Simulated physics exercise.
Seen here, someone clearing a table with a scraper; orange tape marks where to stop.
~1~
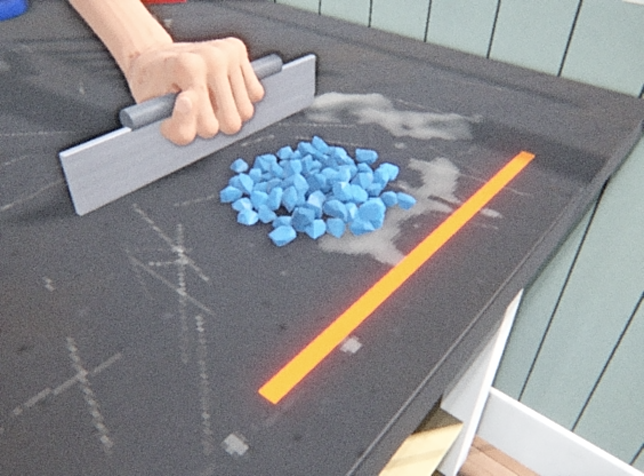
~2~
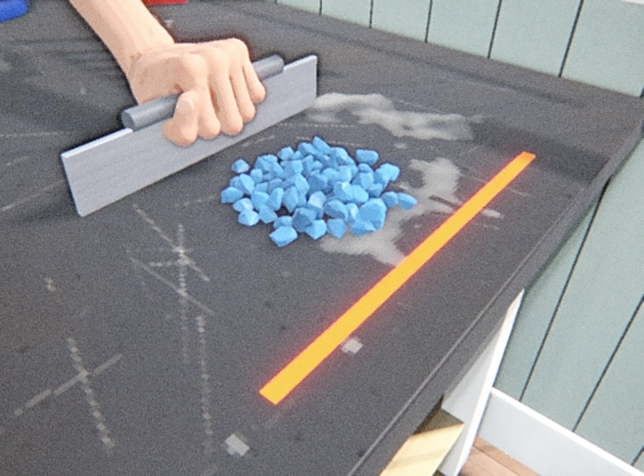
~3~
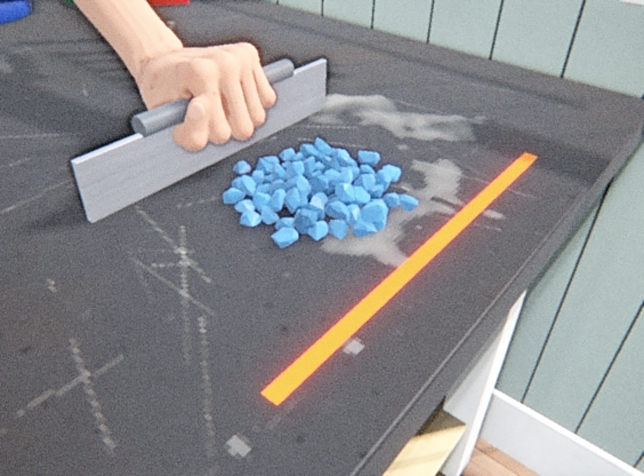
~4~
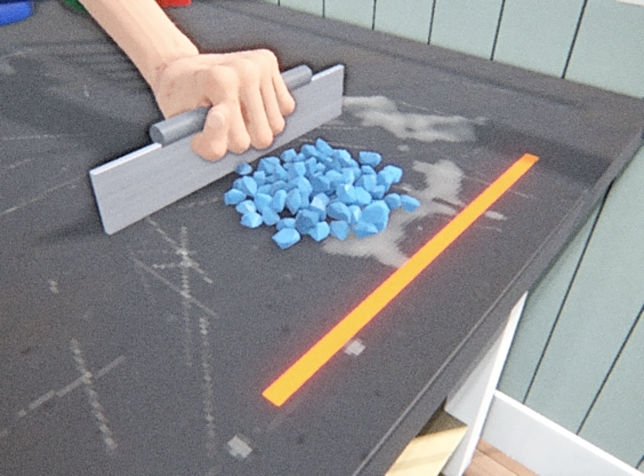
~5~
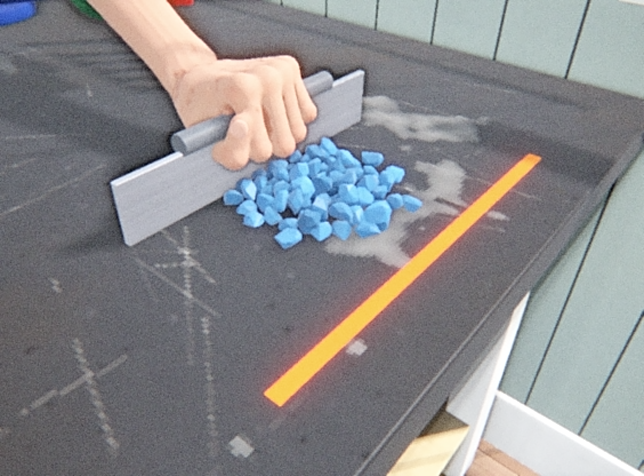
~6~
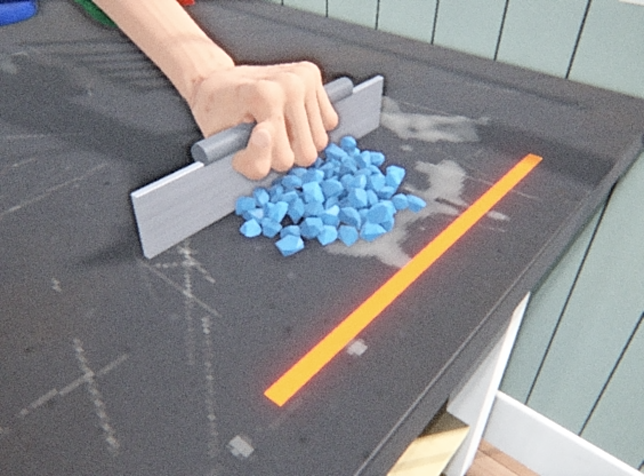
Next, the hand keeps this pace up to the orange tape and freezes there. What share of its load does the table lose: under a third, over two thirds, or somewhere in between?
It loses a share bigger than a third yet smaller than two thirds.
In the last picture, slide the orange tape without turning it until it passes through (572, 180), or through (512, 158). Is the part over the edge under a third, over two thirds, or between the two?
For the first place it's beyond two thirds, and for the second it's under a third.
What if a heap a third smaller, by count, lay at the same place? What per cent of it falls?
Something like 40 pieces in every hundred.
Just after the last frame, scraper still moving, near (363, 157); heap all on the table, its front near (465, 270).
A moment on, scraper stopped at the orange tape; heap roughly a quarter over the edge.
Further on, scraper stopped at the orange tape; heap roughly half over the edge.
When it is over, scraper stopped at the orange tape; heap roughly half over the edge.
